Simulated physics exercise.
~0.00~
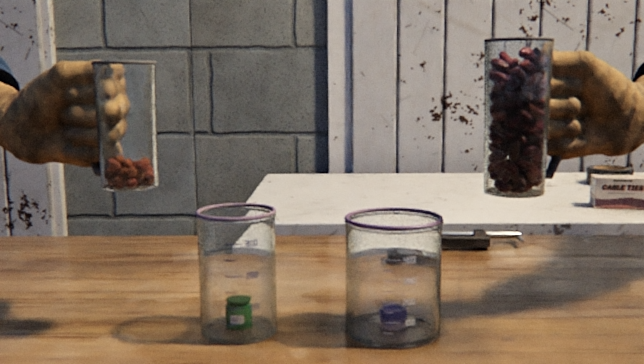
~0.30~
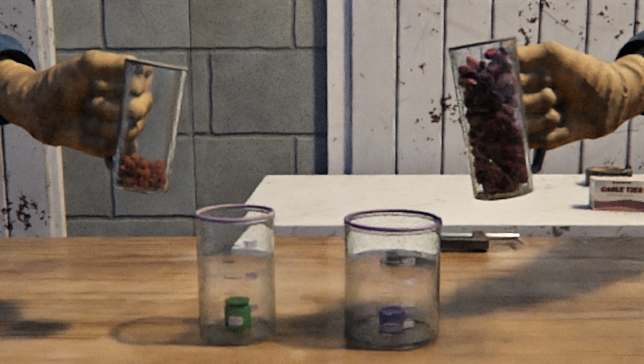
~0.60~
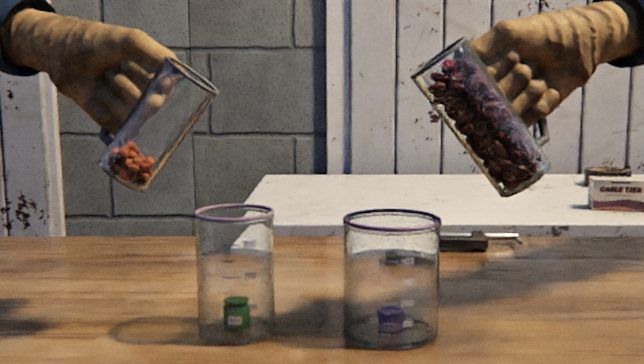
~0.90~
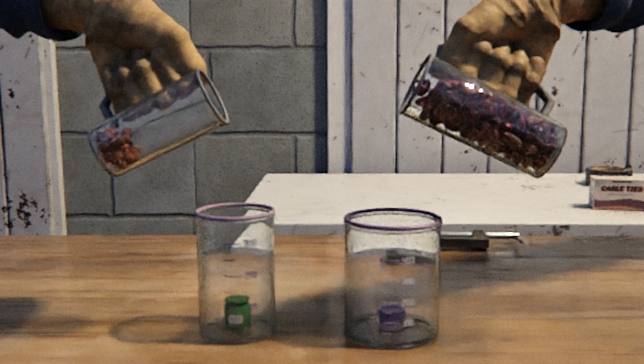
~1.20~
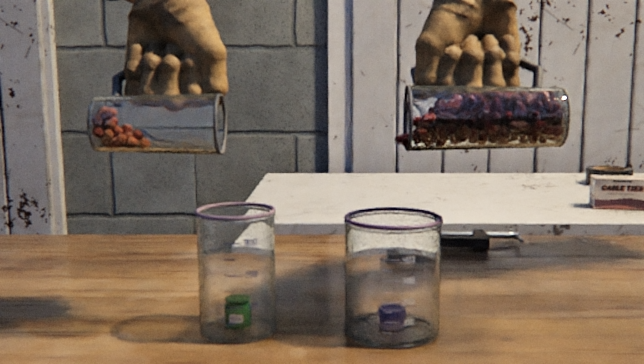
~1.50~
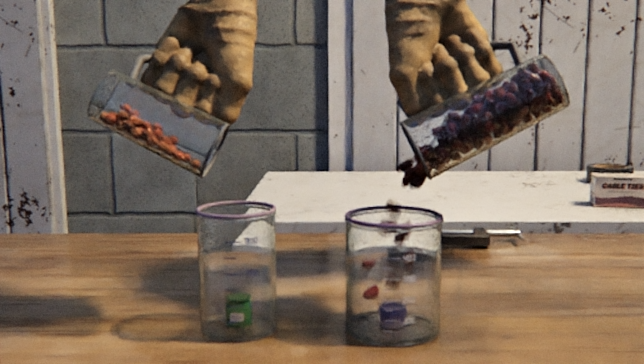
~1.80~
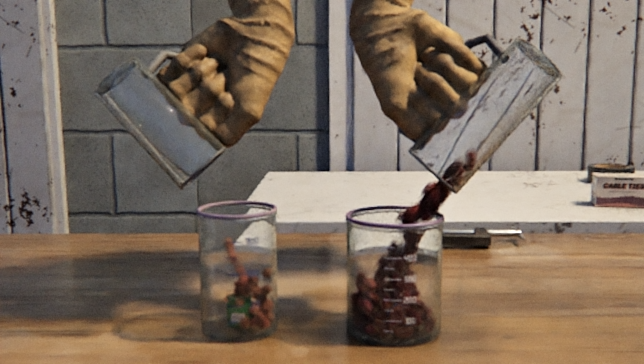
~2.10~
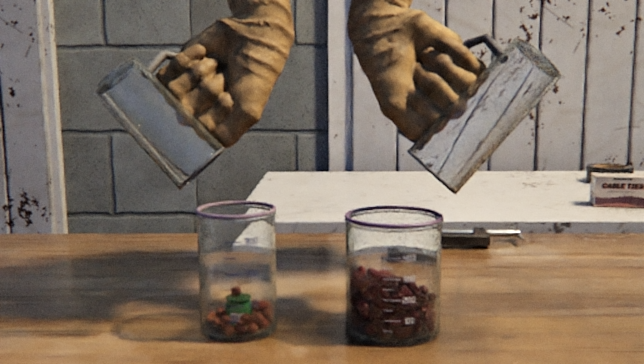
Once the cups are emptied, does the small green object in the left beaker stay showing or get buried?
The green object still sticks out of its shallow layer of beans. The purple one in the right beaker gets buried.
